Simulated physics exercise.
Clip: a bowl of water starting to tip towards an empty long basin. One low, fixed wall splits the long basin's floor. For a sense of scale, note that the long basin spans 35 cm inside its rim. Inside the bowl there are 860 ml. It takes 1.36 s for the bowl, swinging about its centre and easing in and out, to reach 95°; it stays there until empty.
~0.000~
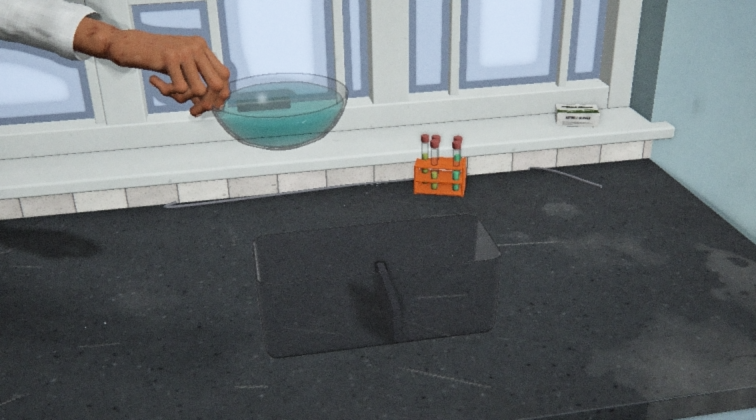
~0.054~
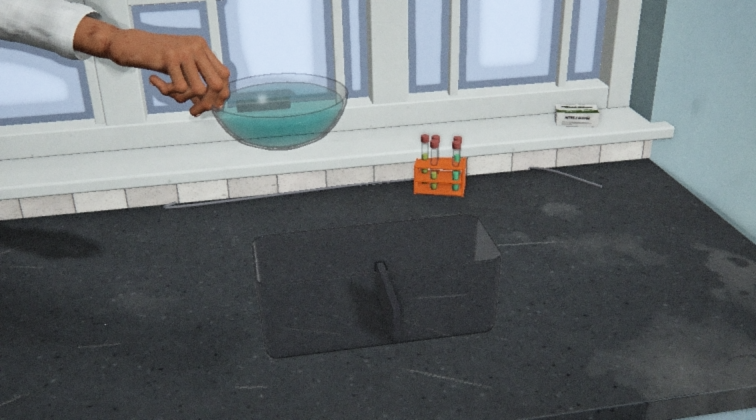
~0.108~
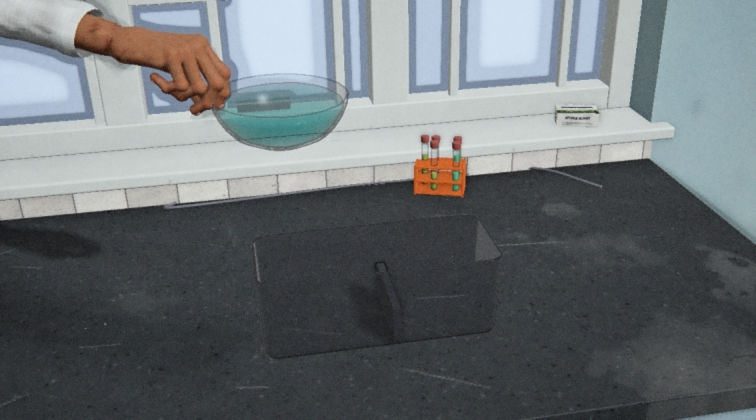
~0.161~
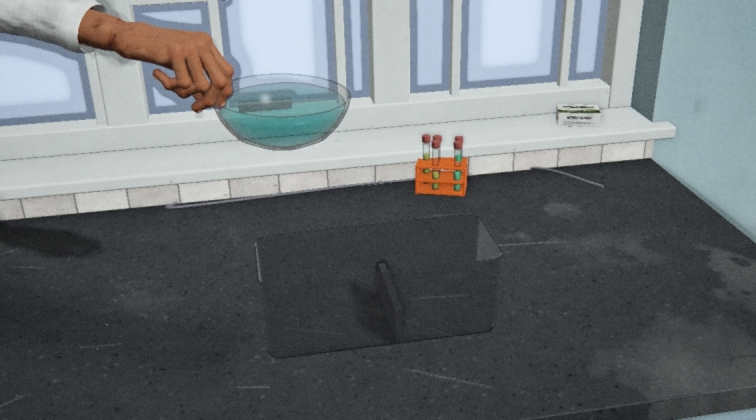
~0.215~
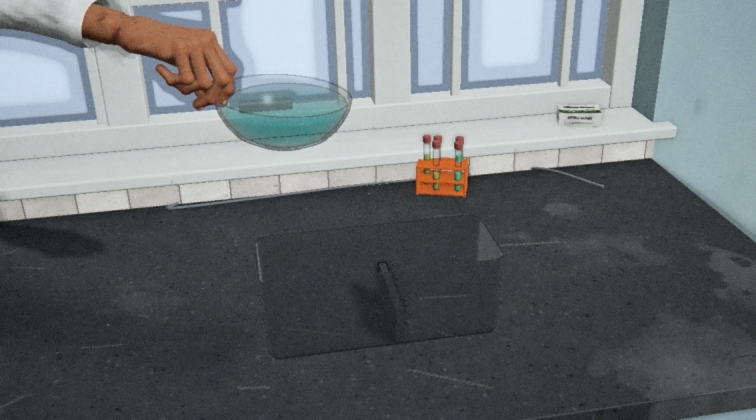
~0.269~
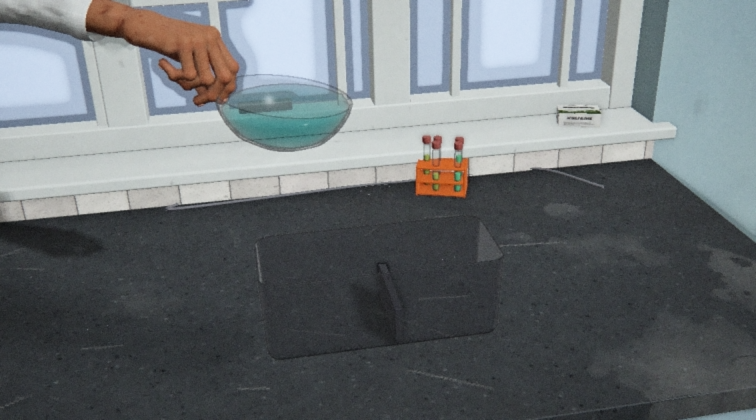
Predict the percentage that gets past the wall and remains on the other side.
The other side holds about 78 % in the end.
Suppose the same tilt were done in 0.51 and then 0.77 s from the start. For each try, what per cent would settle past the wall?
The first try gives 55 percent and the second 65 percent.
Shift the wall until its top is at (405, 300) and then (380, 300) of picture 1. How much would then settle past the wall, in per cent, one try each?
Try 1: 50 %; try 2: 70 %.
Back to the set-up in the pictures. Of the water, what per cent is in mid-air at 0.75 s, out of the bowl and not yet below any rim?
About 44 per cent.
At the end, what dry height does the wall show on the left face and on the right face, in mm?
The left comes to roughly 52 mm and the right to roughly 24 mm.
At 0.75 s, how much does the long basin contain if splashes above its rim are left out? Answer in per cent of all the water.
Fraction in basin: Approx. 18%.
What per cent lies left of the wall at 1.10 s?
Roughly 12 in a hundred.
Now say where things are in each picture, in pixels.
It leans 0°; its right rim is at (347, 90); the water meets the walls at (214, 105) and (343, 95); the long basin's rim runs from (254, 261) to (490, 236); the wall's top is at (388, 285), in the first frame.
It leans 0°; its right rim is at (347, 91); the water meets the walls at (214, 105) and (343, 95), in the second frame.
It leans 1°; its right rim is at (347, 92); the water meets the walls at (214, 104) and (343, 96), in the third frame.
It leans 3°; its right rim is at (349, 94); the water meets the walls at (217, 104) and (345, 97), in the fourth frame.
It leans 6°; its right rim is at (350, 97); the water meets the walls at (218, 104) and (347, 98), in the fifth frame.
It leans 9°; its right rim is at (351, 101); the water meets the walls at (220, 105) and (349, 99), in the sixth frame.
After 0.75 s the tilt is 55° and 39 per cent is still to pour, 2 is left of the wall and 16 right of it.
After 1.10 s the tilt is 86° and 2 per cent is still to pour, 12 is left of the wall and 77 right of it.
After 1.46 s the tilt is 95° and 0 per cent is still to pour, 20 is left of the wall and 77 right of it.
After 1.86 s the tilt is 95° and 0 per cent is still to pour, 20 is left of the wall and 77 right of it.
In the end 20 per cent lies left of the wall, 78 right of it and 2 outside.
